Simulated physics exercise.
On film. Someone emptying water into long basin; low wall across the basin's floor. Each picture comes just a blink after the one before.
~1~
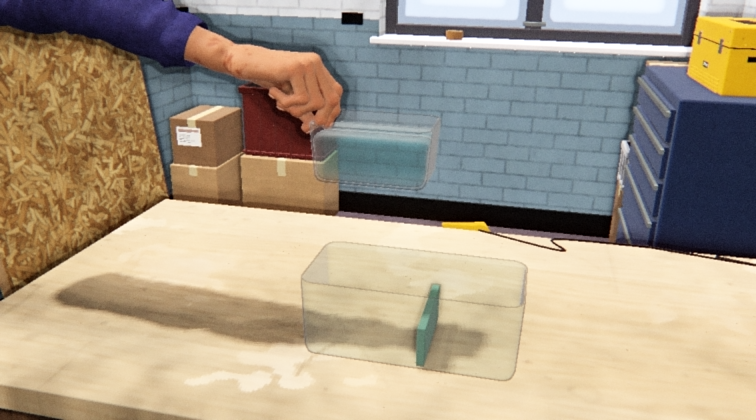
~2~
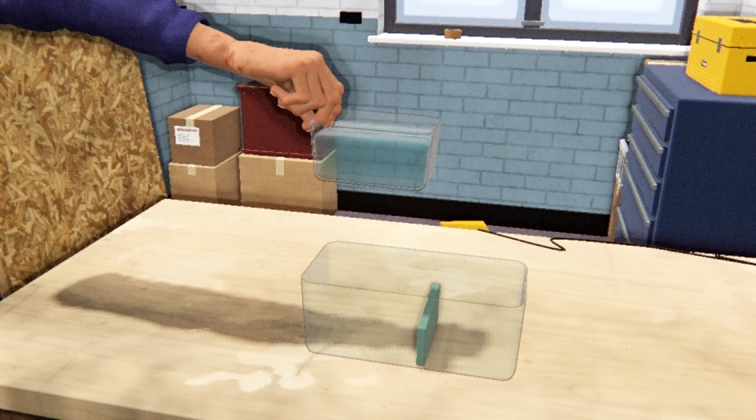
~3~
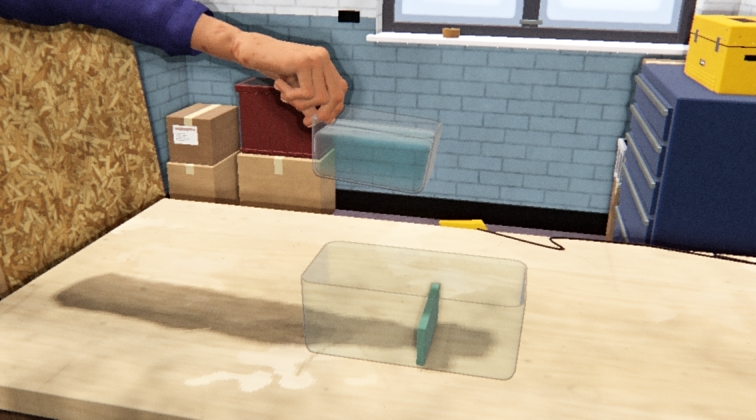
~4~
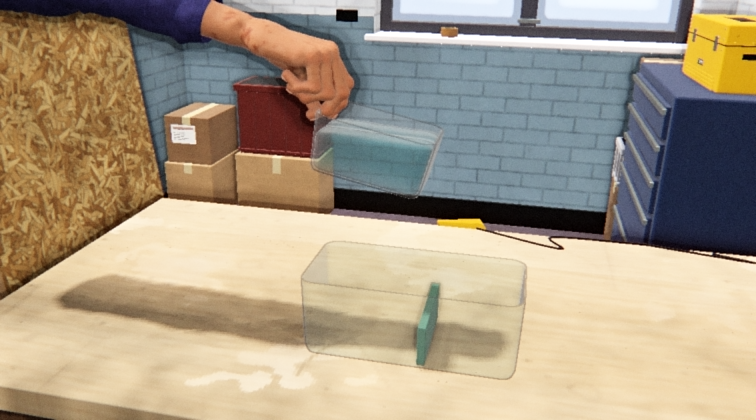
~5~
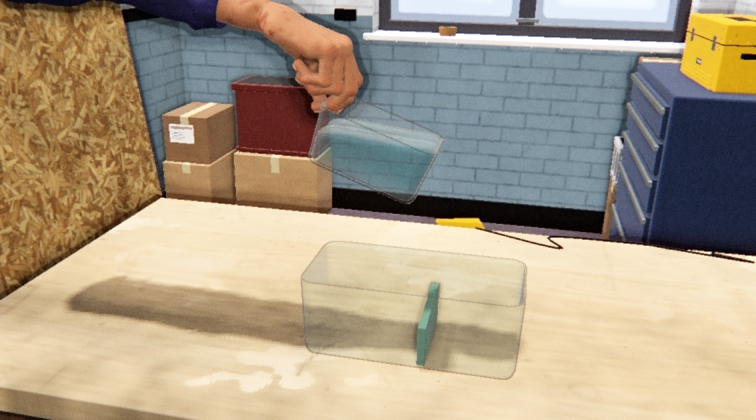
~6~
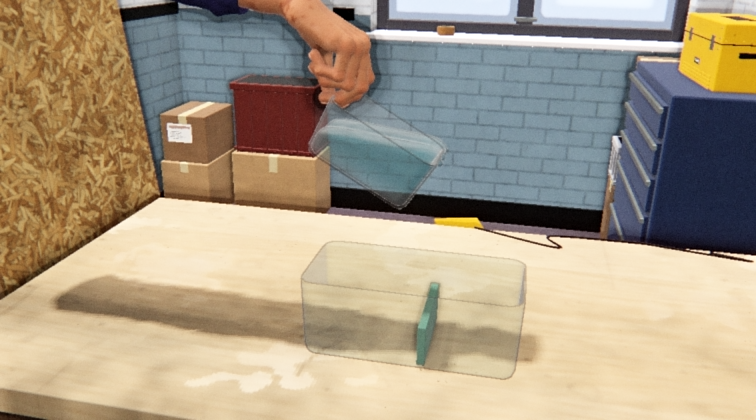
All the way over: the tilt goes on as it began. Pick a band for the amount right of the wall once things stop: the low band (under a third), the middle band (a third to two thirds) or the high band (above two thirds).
The high band.
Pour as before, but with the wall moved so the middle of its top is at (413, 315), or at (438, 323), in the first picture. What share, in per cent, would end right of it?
80 % then 55 %.
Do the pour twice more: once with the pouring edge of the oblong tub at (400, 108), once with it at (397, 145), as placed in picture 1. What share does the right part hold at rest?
Result, first then second: About 60 % and about 50 %.
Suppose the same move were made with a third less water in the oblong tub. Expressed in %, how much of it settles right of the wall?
Some 80 parts in a hundred.
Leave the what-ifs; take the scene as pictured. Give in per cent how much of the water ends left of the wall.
That works out near 10 in every hundred.
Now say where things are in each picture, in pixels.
It leans 0°; its right rim is at (436, 126); the water meets the walls at (323, 128) and (434, 136); the long basin's rim runs from (314, 261) to (526, 285); the wall's top is at (429, 306), in the first frame.
It leans 1°; its right rim is at (436, 127); the water meets the walls at (323, 127) and (434, 137), in the second frame.
It leans 5°; its right rim is at (438, 132); the water meets the walls at (325, 126) and (435, 139), in the third frame.
It leans 12°; its right rim is at (439, 138); the water meets the walls at (325, 125) and (438, 140), in the fourth frame.
It leans 20°; its right rim is at (440, 148); the water meets the walls at (325, 126) and (440, 143), in the fifth frame.
It leans 30°; its right rim is at (439, 159); the water meets the walls at (324, 126) and (442, 152); 3 per cent is over the edge, in the sixth frame.
A moment on, the oblong tub is tipped on its side and 27 per cent is still to pour, 0 is left of the wall and 20 right of it.
Next, the oblong tub is tipped on its side and 7 per cent is still to pour, 1 is left of the wall and 69 right of it.
Then the oblong tub is tipped on its side and 2 per cent is still to pour, 7 is left of the wall and 78 right of it.
Later the oblong tub is tipped on its side and 0 per cent is still to pour, 10 is left of the wall and 79 right of it.
At rest 11 per cent lies left of the wall, 79 right of it and 10 outside.
